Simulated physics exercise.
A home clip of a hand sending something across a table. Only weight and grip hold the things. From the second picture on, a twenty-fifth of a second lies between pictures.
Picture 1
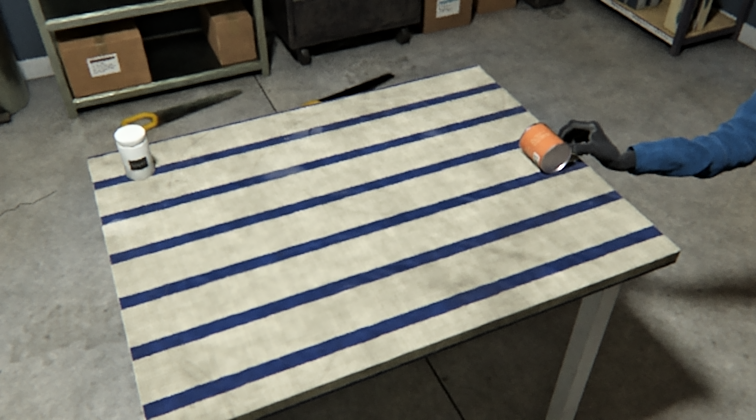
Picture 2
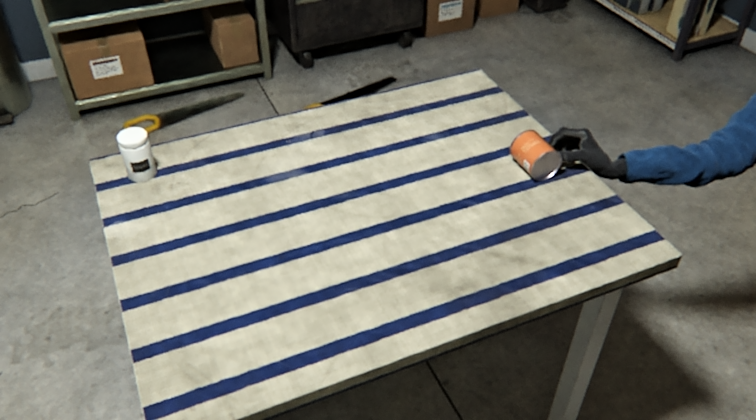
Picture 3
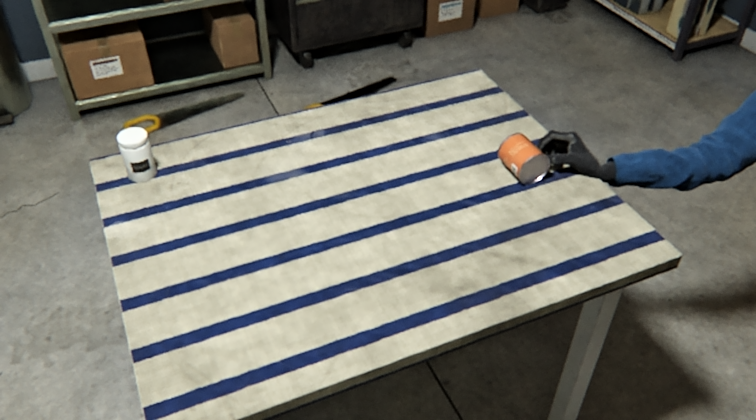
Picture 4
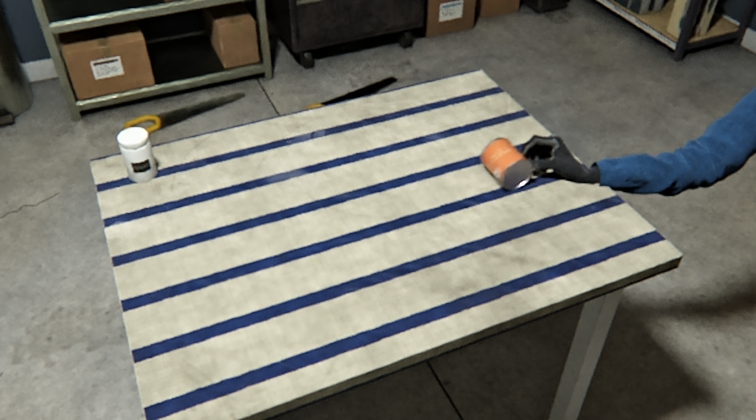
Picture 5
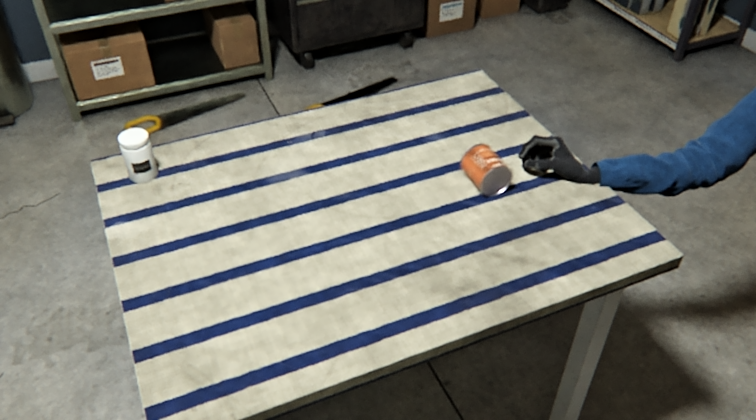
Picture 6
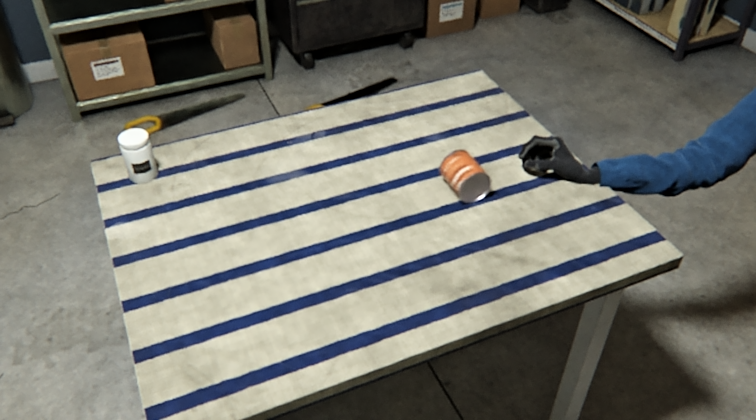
In a garage or workshop with a concrete floor, seen from above at an angle, a table with cream and dark blue stripes stands before shelves of cardboard boxes. A white bottle sits at its far left, near a saw with a yellow handle, and an orange tin lies on its side at the right. A dark-gloved hand in a blue sleeve pushes the tin leftward, then stays behind as it rolls on.
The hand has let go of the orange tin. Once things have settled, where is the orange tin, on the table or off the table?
The orange tin goes over the edge.
Then, 0.20 s later than the last frame, orange tin moved well along near (357, 207).
Then, 0.50 s later than the last frame, orange tin moved well along near (181, 258).
Then, 0.80 s later than the last frame, orange tin now off the table.
Then, 1.10 s later than the last frame, things are still on the move.
When it is over, off the table, orange tin.
